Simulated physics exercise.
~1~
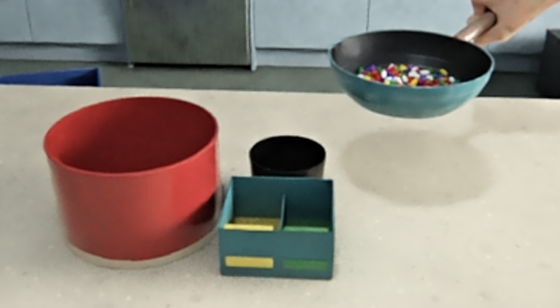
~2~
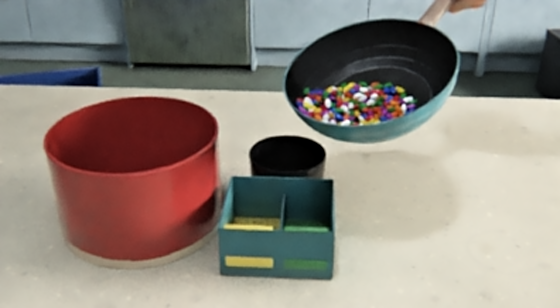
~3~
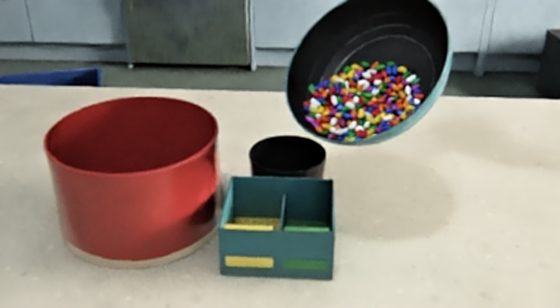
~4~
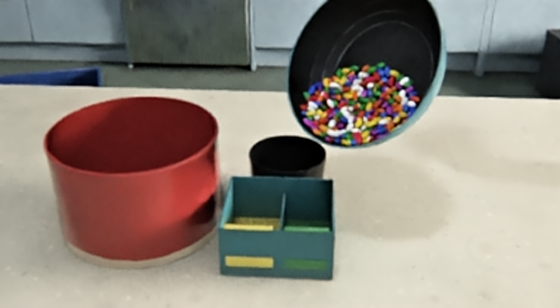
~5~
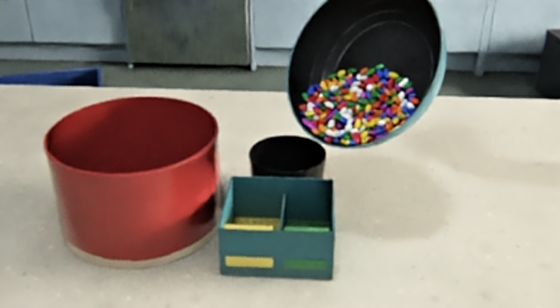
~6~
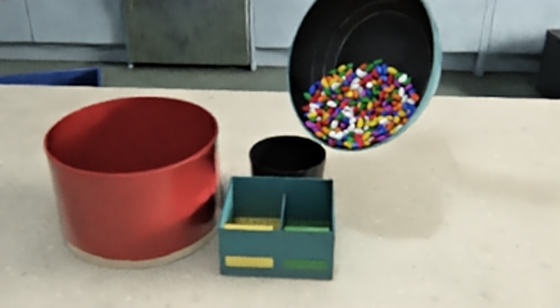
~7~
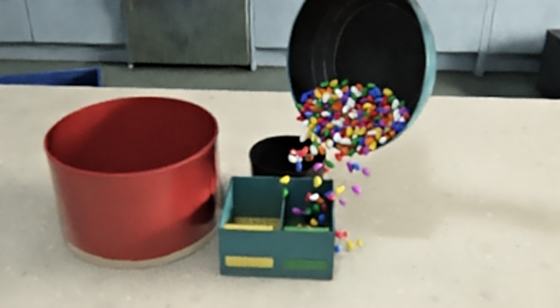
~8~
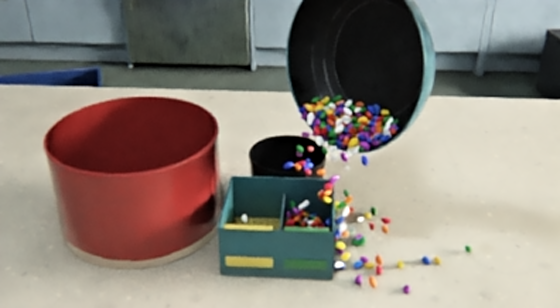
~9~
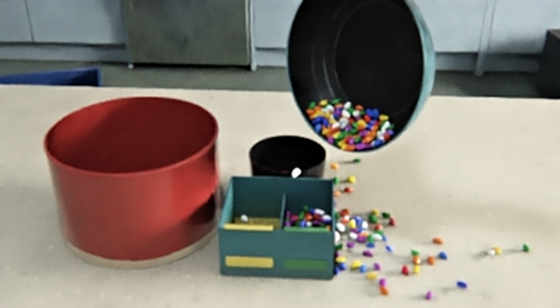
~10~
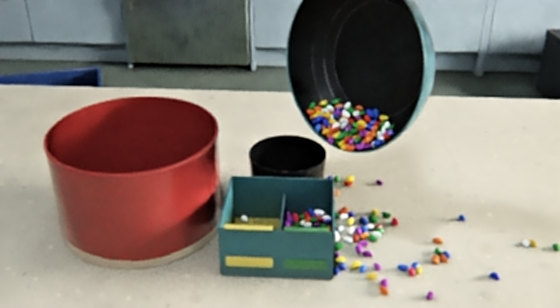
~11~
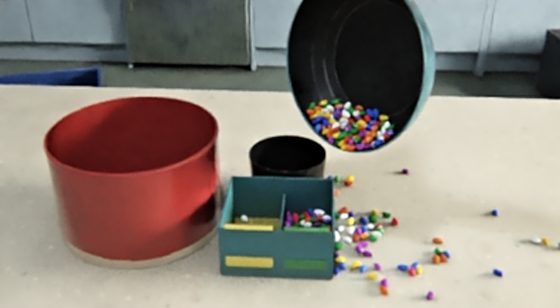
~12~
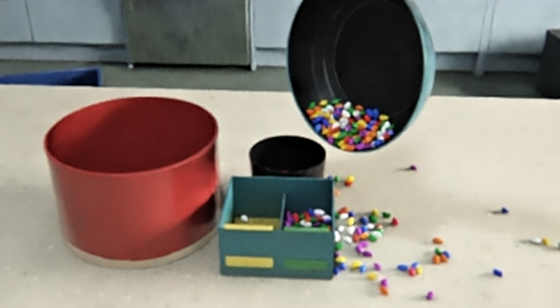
At the start, a hand holds a teal pan of colourful jelly beans above a pale table, to the right of a red pot, a small black dish and a two-part tin. The pan moves left and tilts, the beans gathering at its lower edge. It pauses, still holding them all, then tips further. Beans spill into the tin's green section and onto the table, some scattering to the right. The pouring stops with the pan on its side, a good share still inside. Finally everything rests, the red pot empty and many beans lying beside the tin.
